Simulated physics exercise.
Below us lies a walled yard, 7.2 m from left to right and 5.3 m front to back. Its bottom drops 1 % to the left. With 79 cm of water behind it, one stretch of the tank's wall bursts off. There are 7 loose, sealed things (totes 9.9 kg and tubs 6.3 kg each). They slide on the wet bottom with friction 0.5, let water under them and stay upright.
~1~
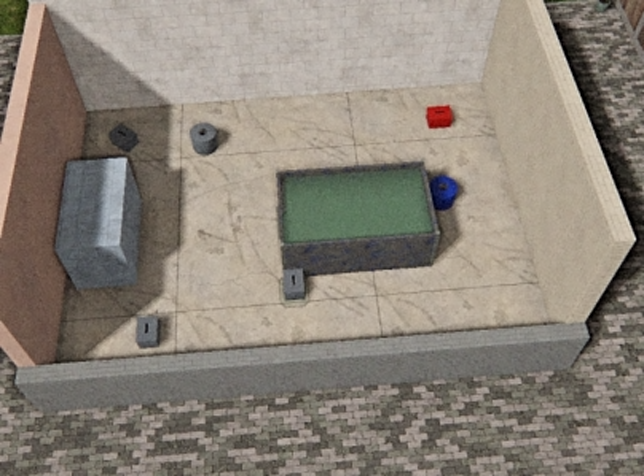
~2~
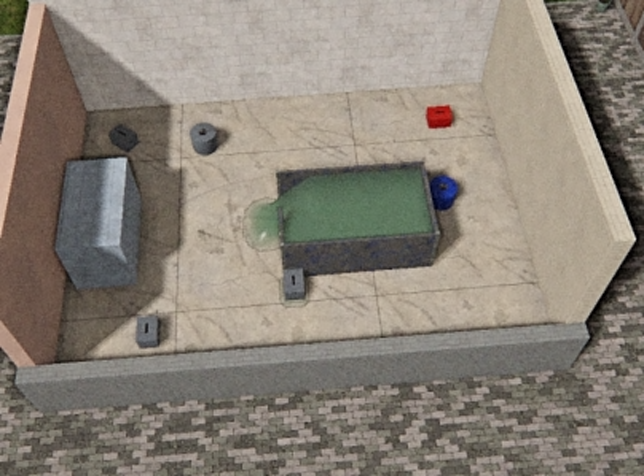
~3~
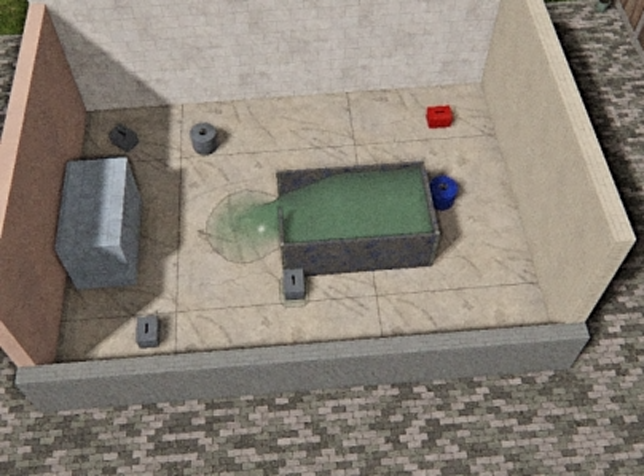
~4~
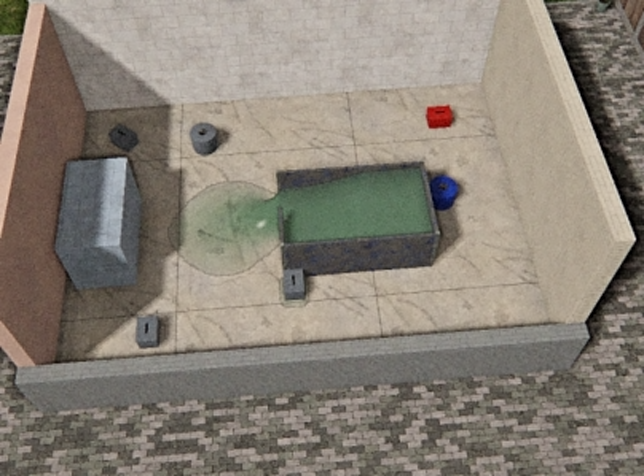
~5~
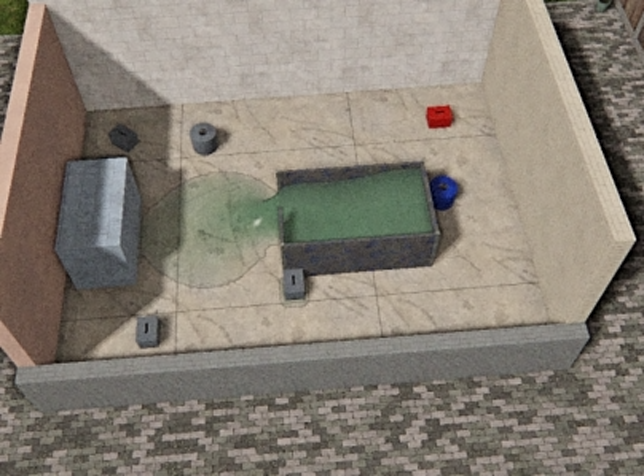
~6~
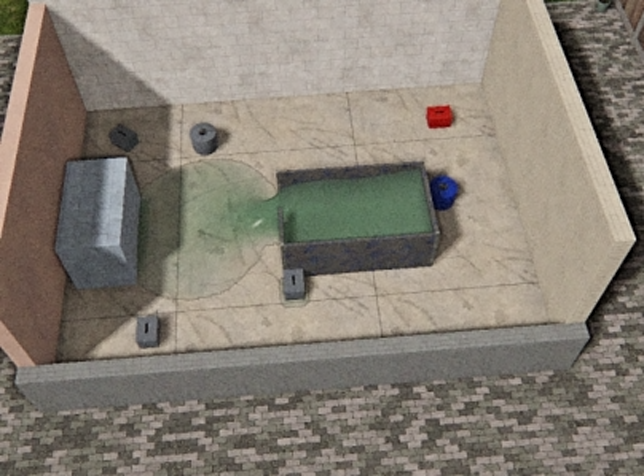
A walled yard with a pale stone floor, ringed by mottled paving, is seen from above by a still camera. A dark-sided tank of green water stands right of centre, with a blue tub at its right, a red tote near the back, a grey block at left and small grey containers around. Water bursts from the tank's left side and fans leftward in a thin, widening sheet, while the containers stay put.
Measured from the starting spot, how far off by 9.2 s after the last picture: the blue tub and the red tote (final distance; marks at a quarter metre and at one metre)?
Blue tub barely shifts; red tote barely shifts.
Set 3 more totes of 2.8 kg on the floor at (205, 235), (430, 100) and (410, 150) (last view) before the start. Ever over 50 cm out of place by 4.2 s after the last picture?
In turn: Over, under, short of it.
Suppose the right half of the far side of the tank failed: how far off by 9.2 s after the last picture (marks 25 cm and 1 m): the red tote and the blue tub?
In that case the red tote gets carried off, the blue tub travels far.
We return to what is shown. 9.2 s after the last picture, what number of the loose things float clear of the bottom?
At that moment 3.
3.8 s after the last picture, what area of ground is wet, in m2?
About 22 m2.
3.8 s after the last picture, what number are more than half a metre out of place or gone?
By then 2.
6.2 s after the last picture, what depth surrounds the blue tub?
Roughly 1 cm.
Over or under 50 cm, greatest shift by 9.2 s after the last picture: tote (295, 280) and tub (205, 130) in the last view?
In turn: Short of it, over.
Then, 1.2 s after the last picture the blue tub is near (444, 187), 0.0 m from its start, aground; the red tote is near (440, 112), 0.0 m from its start, aground; 1 afloat.
Then, 3.8 s after the last picture the blue tub is near (444, 187), 0.0 m from its start, aground; the red tote is near (440, 112), 0.0 m from its start, aground; 4 afloat.
Then, 6.2 s after the last picture the blue tub is near (444, 187), 0.0 m from its start, aground; the red tote is near (440, 112), 0.0 m from its start, aground; 3 afloat.
Then, 9.2 s after the last picture the blue tub is near (444, 187), 0.0 m from its start, afloat; the red tote is near (440, 112), 0.0 m from its start, aground; 3 afloat.
